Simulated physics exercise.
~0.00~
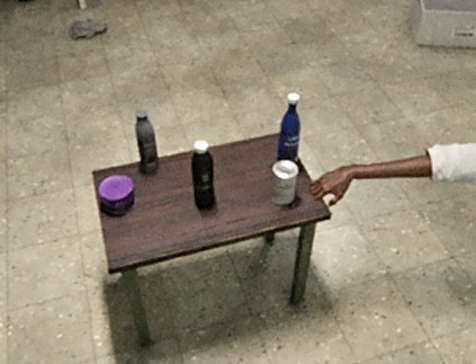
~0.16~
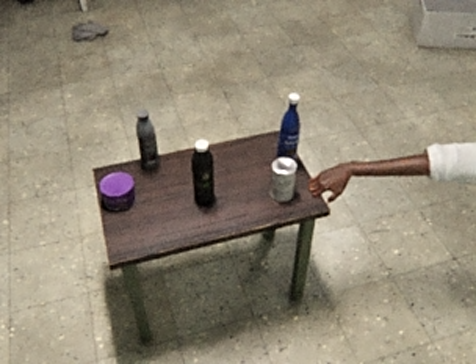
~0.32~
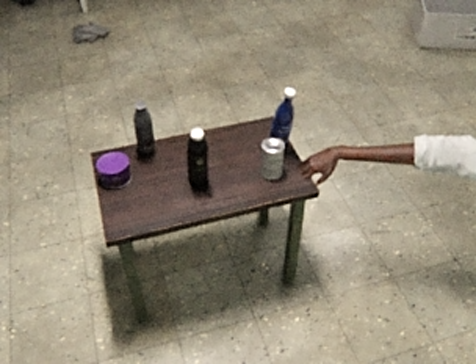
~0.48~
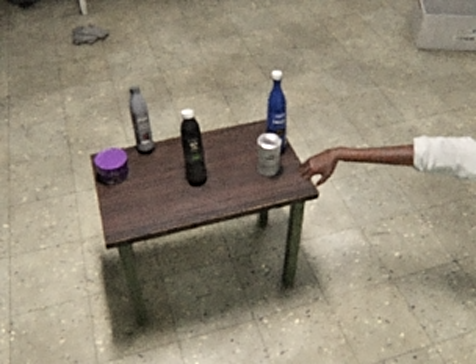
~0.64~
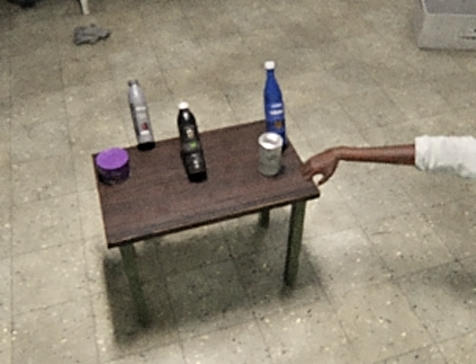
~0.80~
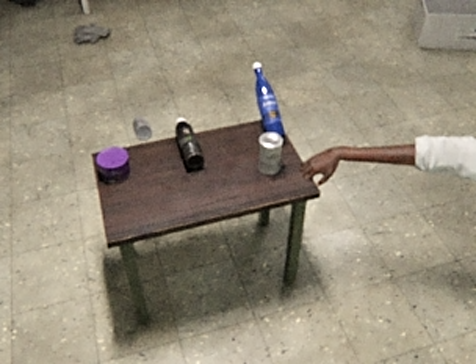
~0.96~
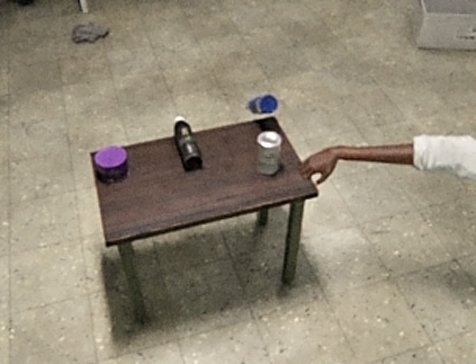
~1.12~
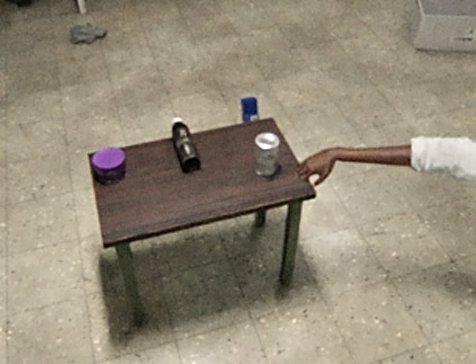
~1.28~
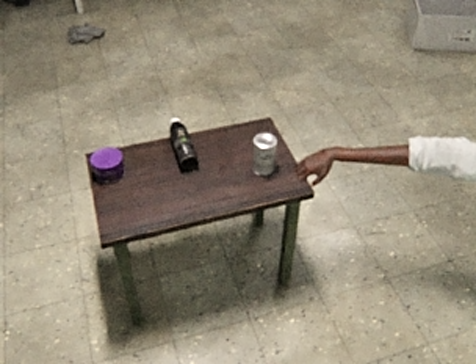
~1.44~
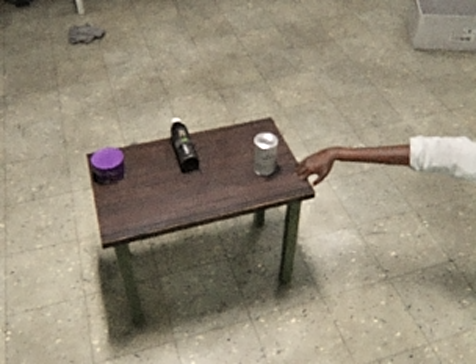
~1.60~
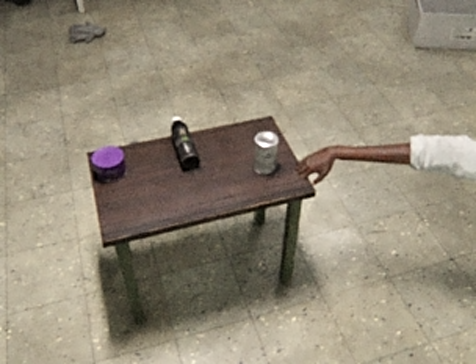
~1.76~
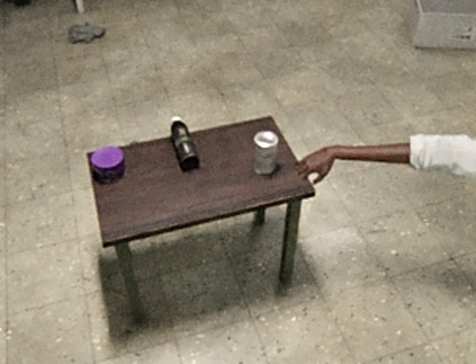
A hand gripping the corner of a small dark table shoved it away, making the three bottles tip backward; the grey one and then the blue one fell off the far edge, while the black bottle ended on its side between the upright tin and purple tub.
